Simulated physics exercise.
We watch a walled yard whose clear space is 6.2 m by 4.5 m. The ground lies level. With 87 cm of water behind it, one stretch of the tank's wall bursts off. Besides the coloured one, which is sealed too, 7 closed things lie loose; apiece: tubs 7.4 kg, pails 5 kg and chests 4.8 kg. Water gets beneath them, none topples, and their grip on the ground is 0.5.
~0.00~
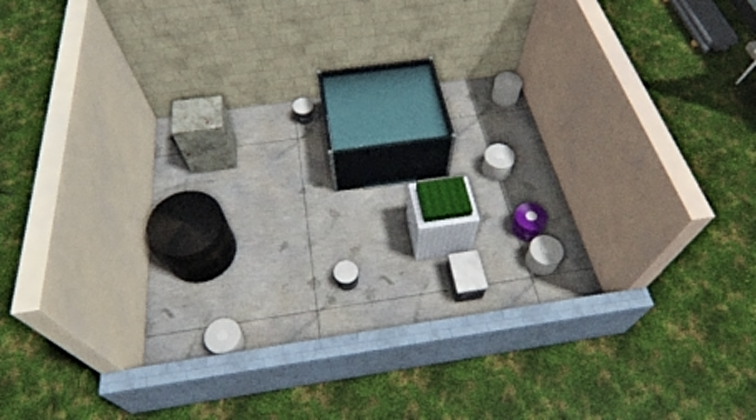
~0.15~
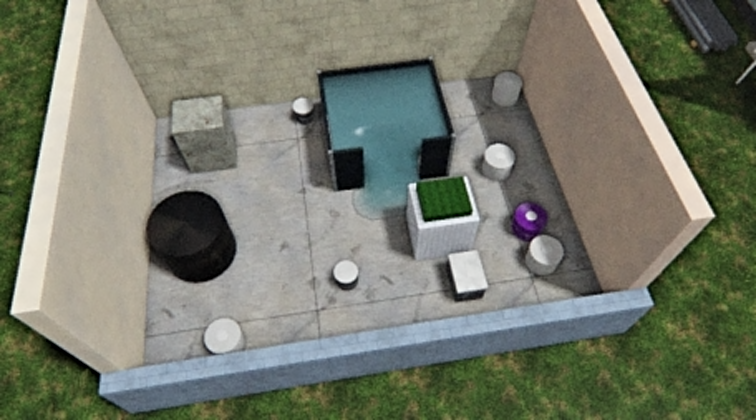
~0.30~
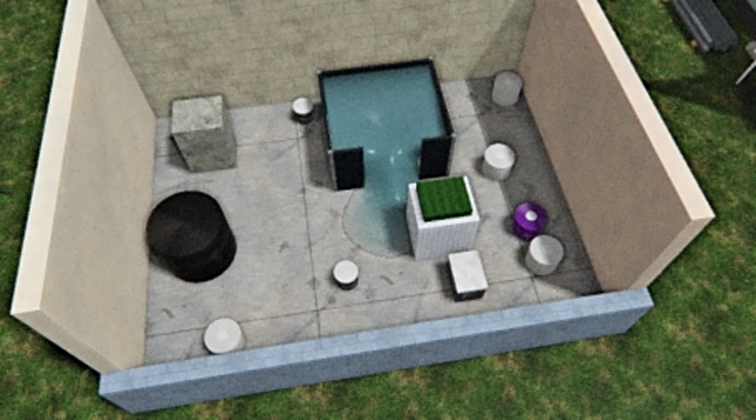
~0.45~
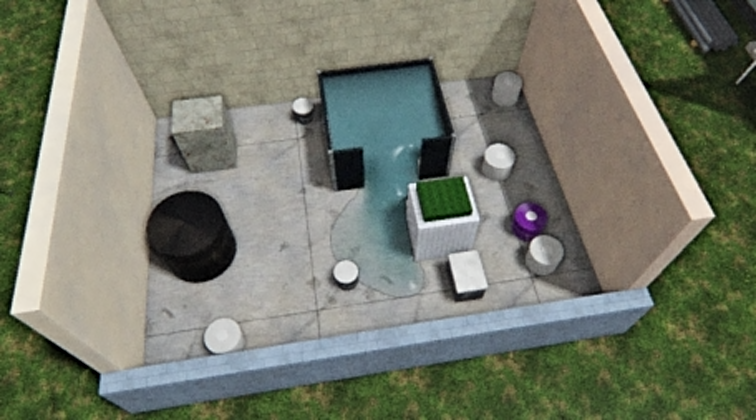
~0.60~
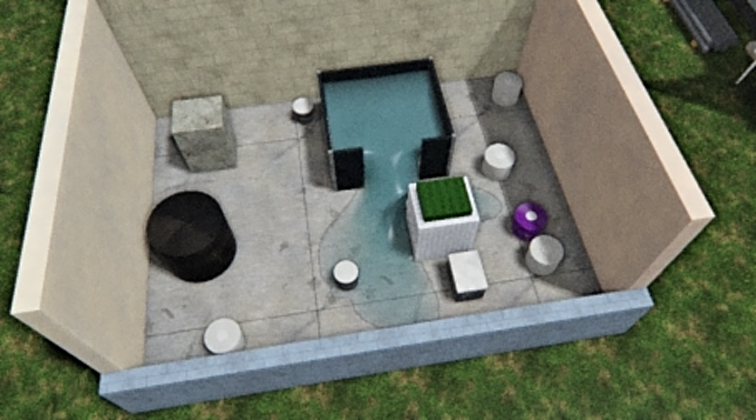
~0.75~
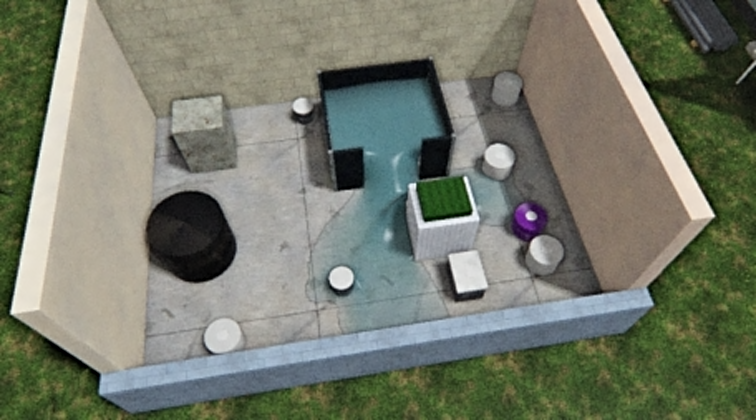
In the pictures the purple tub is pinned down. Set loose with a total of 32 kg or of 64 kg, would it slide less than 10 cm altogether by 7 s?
For it, the lower weight is enough.
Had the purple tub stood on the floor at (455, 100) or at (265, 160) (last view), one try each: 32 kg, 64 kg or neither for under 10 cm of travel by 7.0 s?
In turn: The smaller is enough; the smaller is enough.
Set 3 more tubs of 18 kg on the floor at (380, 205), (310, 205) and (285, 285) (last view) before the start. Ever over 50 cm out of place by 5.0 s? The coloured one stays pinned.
In turn: More, under, past it.
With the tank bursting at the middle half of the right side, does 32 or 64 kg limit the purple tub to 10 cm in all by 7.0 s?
Then only the larger load is enough.
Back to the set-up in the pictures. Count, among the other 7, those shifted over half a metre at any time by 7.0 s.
I count 7.
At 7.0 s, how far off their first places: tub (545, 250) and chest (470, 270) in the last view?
In that order: 100 cm, 50 cm.
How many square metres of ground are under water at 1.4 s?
Some 13 m2.
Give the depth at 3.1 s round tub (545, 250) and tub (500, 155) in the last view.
Roughly 9 and 5 cm.
After 1.4 s the purple tub would be 0 cm from its start with 32 kg and 0 cm from its start with 64 kg; 3 cm of water round it then.
After 3.1 s the purple tub would be 0 cm from its start with 32 kg and 0 cm from its start with 64 kg; 6 cm of water round it then.
After 4.9 s the purple tub would be 0 cm from its start with 32 kg and 0 cm from its start with 64 kg; 8 cm of water round it then.
After 7.0 s the purple tub would be 0 cm from its start with 32 kg and 0 cm from its start with 64 kg; 10 cm of water round it then.
